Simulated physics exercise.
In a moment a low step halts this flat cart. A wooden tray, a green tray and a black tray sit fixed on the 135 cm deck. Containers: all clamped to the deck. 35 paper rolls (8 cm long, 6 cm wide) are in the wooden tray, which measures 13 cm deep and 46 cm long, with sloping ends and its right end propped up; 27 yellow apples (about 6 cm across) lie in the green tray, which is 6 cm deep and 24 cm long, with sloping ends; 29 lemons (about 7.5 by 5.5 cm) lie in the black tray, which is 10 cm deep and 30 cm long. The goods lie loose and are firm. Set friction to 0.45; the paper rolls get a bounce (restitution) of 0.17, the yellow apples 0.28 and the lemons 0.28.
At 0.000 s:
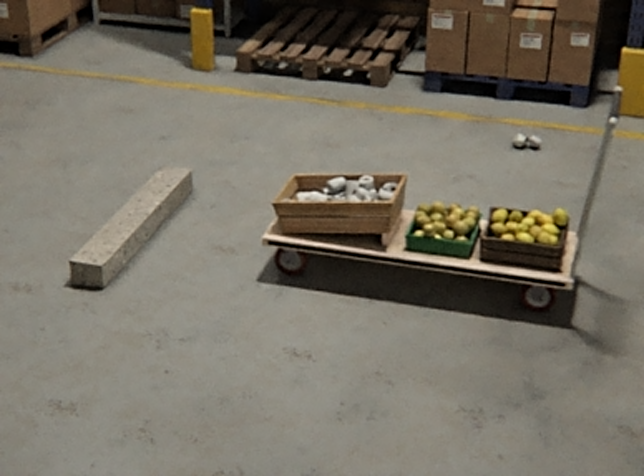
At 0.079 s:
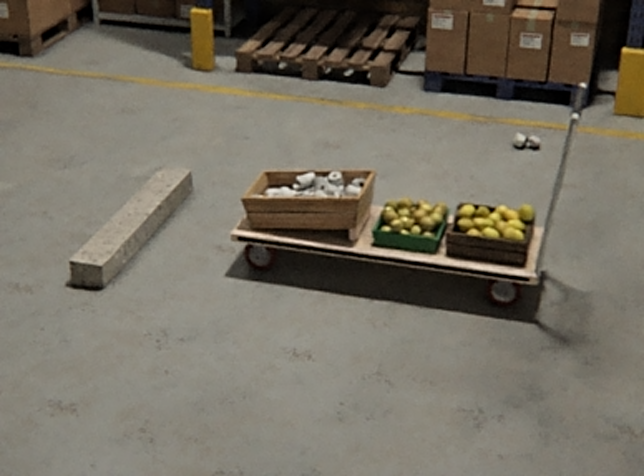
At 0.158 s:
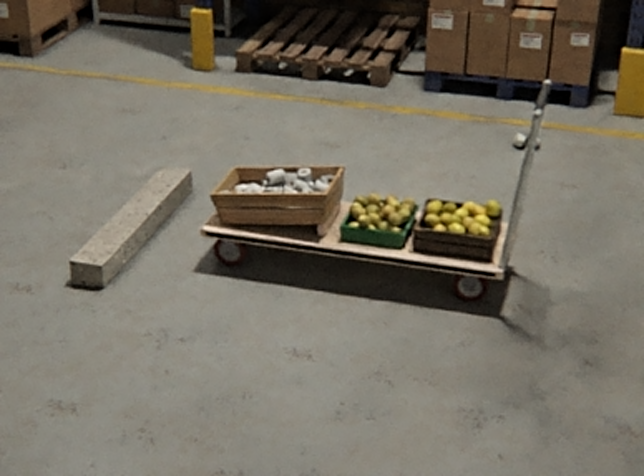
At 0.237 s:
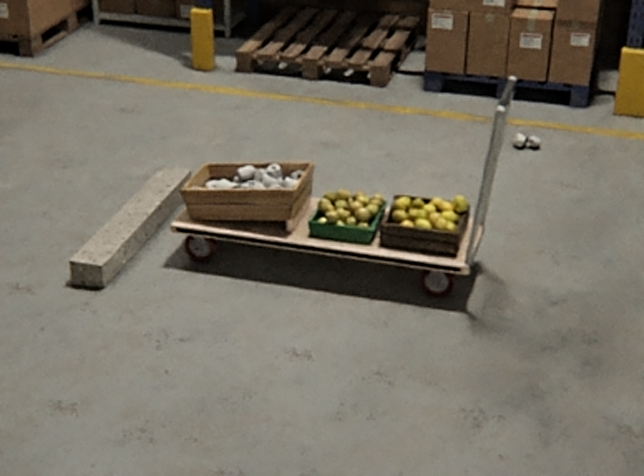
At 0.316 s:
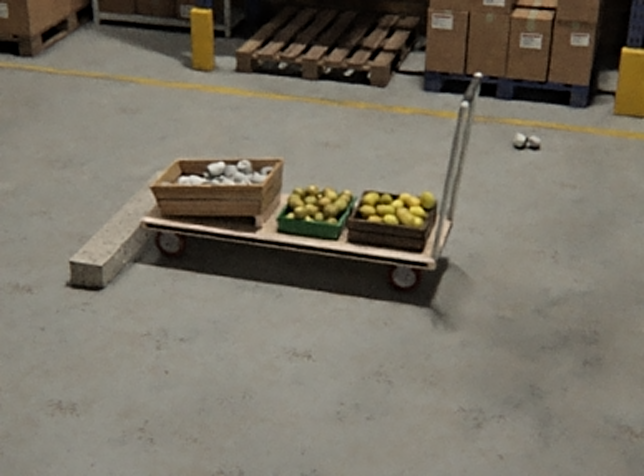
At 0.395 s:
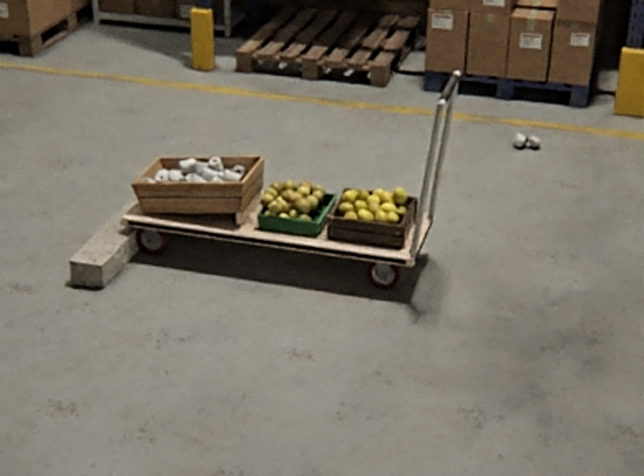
A flat cart carrying paper rolls and two trays of yellow fruit rolling left across a warehouse floor to a low step.
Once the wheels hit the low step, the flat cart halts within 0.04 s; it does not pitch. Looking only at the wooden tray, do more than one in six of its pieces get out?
No.
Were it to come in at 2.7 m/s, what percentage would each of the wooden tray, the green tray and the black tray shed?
Then the wooden tray sheds 10 per cent of its load, the green tray 40 per cent, and the black tray 10 per cent.
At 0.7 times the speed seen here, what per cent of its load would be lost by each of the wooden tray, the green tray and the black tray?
Then the wooden tray sheds 0 per cent, the green tray 20 per cent, and the black tray 0 per cent.
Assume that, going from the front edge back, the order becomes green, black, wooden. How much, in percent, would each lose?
With that order the wooden tray sheds 0 per cent of its load, the green tray 40 per cent, and the black tray 0 per cent.
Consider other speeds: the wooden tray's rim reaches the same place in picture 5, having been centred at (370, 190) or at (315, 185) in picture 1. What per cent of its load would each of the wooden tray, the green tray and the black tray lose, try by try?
Try by try, the wooden tray would lose 10 then 0 per cent, the green tray 40 then 20 per cent, and the black tray 0 then 0 per cent.
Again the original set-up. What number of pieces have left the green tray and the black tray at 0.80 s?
Estimate at that time - green tray 8, black tray 1, give or take.
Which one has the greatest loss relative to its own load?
The green tray is the one.
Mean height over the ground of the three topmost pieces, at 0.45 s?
I'd guess about 36 cm.
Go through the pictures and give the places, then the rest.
In the first frame (each is followed by its nearest rim corner in this view), wooden tray, (389, 202); black tray, (558, 247); 67 cm short of the stop; none out.
The second frame shows wooden tray, (356, 198); black tray, (523, 242); 53 cm short of the stop.
The third frame shows wooden tray, (324, 193); black tray, (488, 238); 38 cm short of the stop.
The fourth frame shows wooden tray, (292, 189); black tray, (454, 233); 24 cm short of the stop.
The fifth frame shows wooden tray, (260, 185); black tray, (421, 228); 9 cm short of the stop.
The sixth frame shows wooden tray, (240, 183); black tray, (400, 226); stopped; none out.
After 0.45 s, wooden tray 35 in, 0 out, green tray 24 in, 3 out and black tray 29 in, 0 out.
After 0.57 s, wooden tray 35 in, 0 out, green tray 21 in, 6 out and black tray 29 in, 0 out.
After 0.80 s, wooden tray 35 in, 0 out, green tray 18 in, 9 out and black tray 28 in, 1 out.
When it is over (at 1.30 s), wooden tray 35 in, 0 out, green tray 17 in, 10 out and black tray 28 in, 1 out. Asked share, 0 of 35, 0 per cent.
